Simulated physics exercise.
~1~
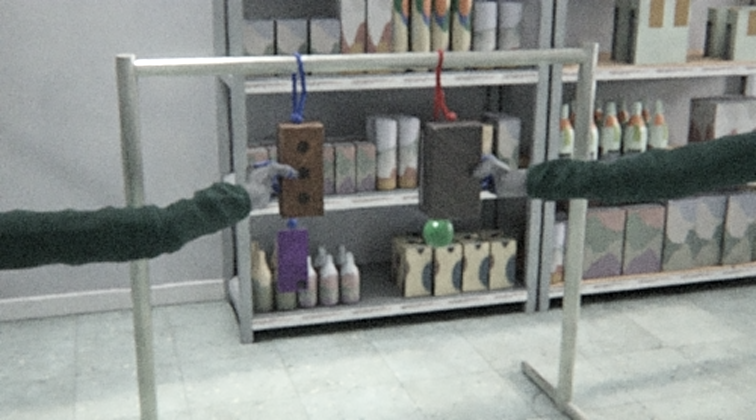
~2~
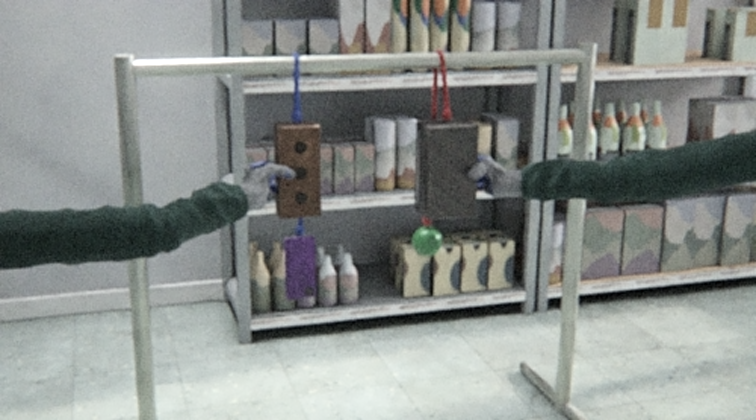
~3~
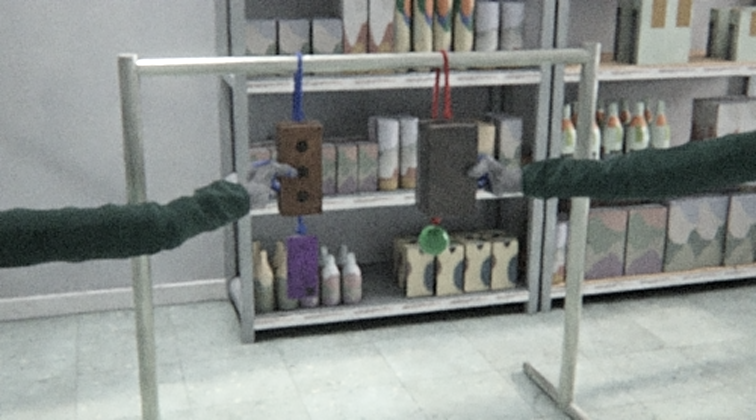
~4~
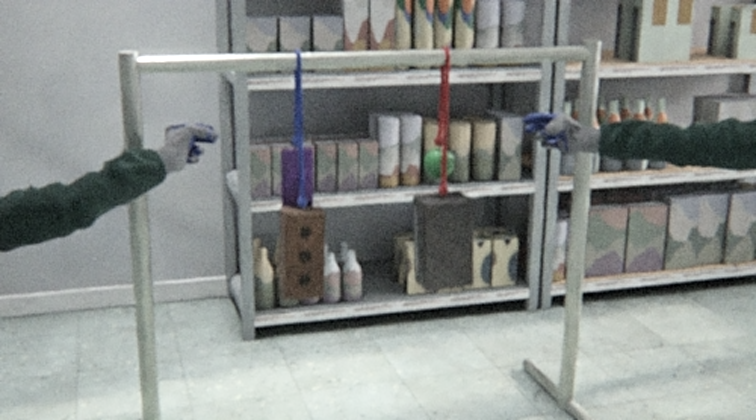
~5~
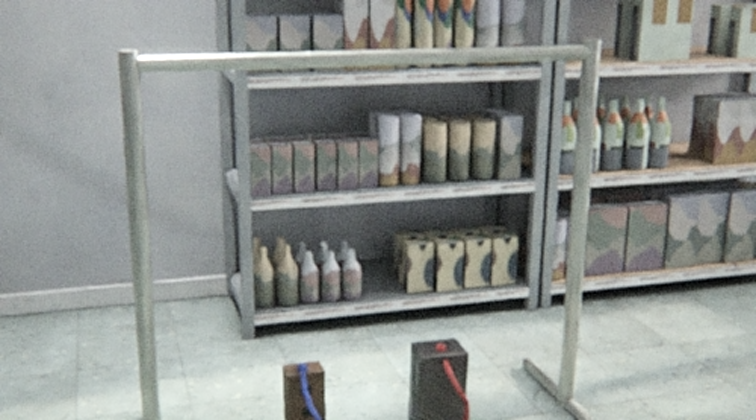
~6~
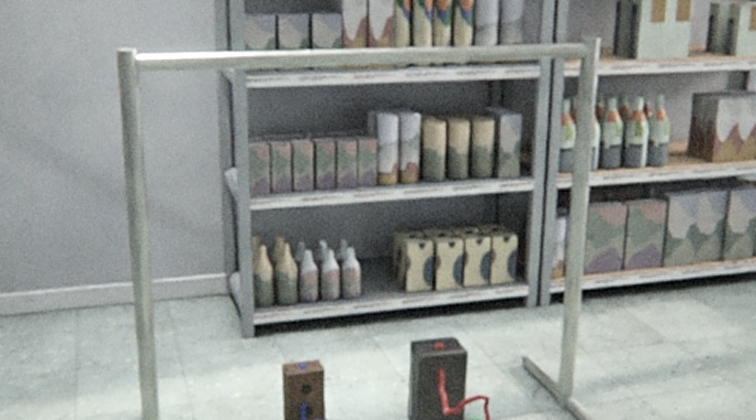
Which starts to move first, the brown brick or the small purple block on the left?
The small purple block moves first, shifting slightly while the hand is still steadying the brick. The brick only starts to move once the hand lets go.
